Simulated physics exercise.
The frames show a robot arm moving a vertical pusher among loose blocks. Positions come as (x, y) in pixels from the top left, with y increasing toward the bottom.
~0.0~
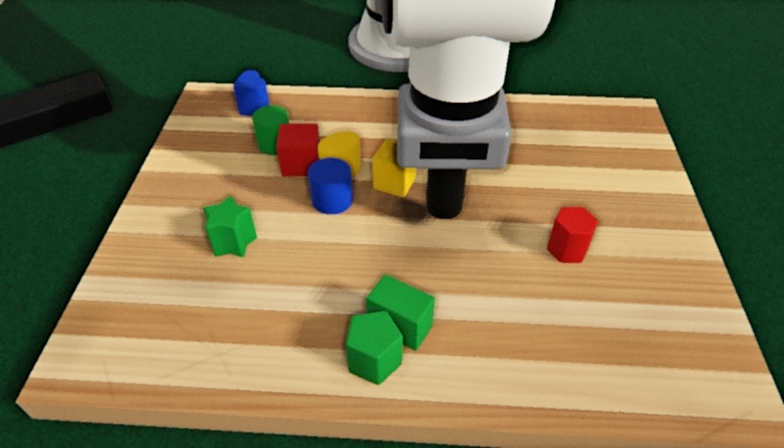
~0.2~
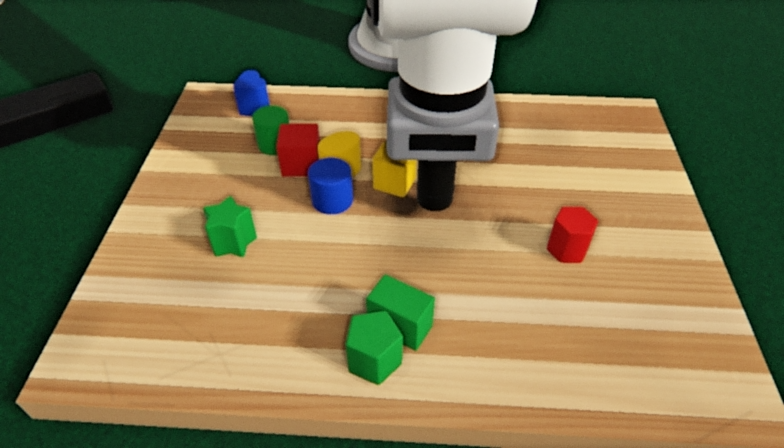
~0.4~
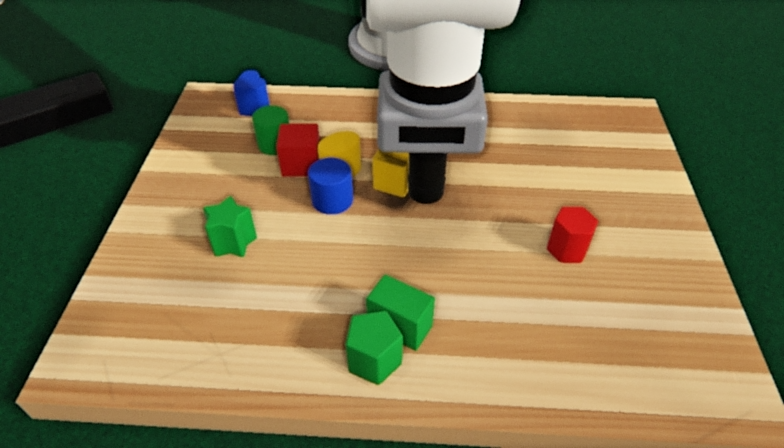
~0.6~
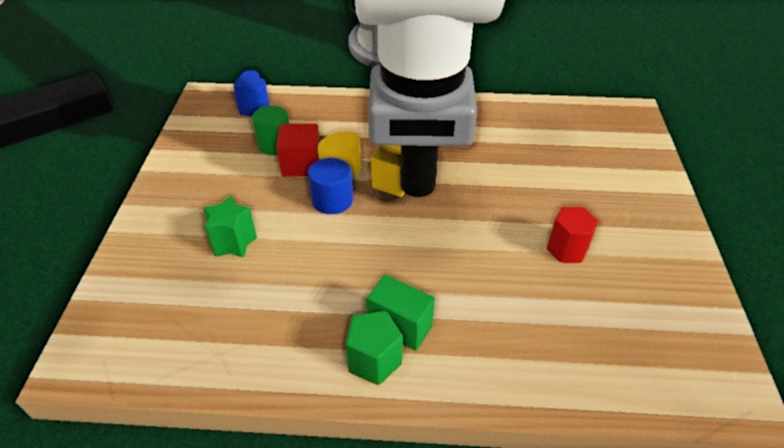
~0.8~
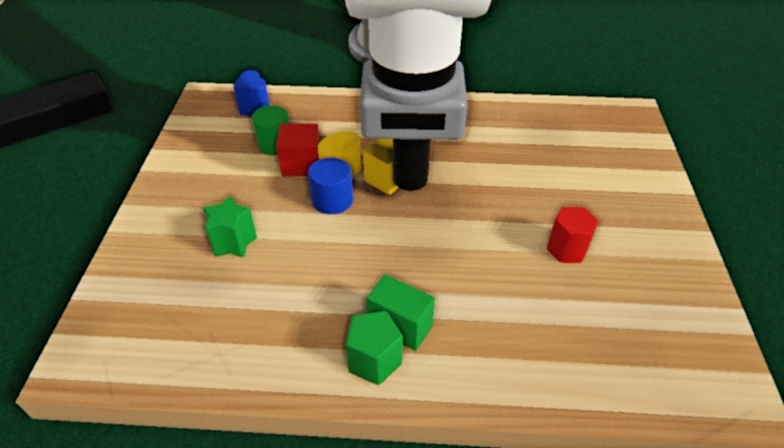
The footage shows a robot arm lowering no blocks but sliding its black vertical pusher left and slightly away across a striped wooden board, nudging a yellow block a little to the left while the other coloured blocks stay still.
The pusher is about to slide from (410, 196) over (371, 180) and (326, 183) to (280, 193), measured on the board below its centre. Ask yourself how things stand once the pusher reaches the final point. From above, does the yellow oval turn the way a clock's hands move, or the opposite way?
Direction: Anticlockwise.
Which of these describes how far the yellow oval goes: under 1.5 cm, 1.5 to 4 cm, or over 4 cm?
Verdict: From 1.5 to 4 cm.
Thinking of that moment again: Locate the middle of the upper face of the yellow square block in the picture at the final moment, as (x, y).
For the centre of its top, I'd go with (363, 127).
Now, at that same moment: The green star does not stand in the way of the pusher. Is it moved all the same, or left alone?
That block stays in place.
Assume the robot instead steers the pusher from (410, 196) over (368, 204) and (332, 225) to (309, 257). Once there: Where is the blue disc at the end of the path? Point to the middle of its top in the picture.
It should be at about (304, 174).
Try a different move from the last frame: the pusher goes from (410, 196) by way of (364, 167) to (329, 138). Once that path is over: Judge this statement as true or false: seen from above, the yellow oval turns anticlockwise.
True
What follows on the original path. One third of the way, pusher (369, 164); yellow oval (332, 133), turned 50° anticlockwise; yellow square block (365, 128), turned 40° clockwise.
Two thirds of the way, pusher (322, 167); red square block (283, 132), turned 15° anticlockwise; blue disc (312, 179); yellow oval (323, 129), turned 25° anticlockwise; yellow square block (363, 127), turned 55° clockwise.
At the end, pusher (277, 177); green star still; red square block (283, 132), turned 15° anticlockwise; blue disc (302, 184); yellow oval (323, 129), turned 25° anticlockwise; yellow square block (363, 127), turned 55° clockwise.
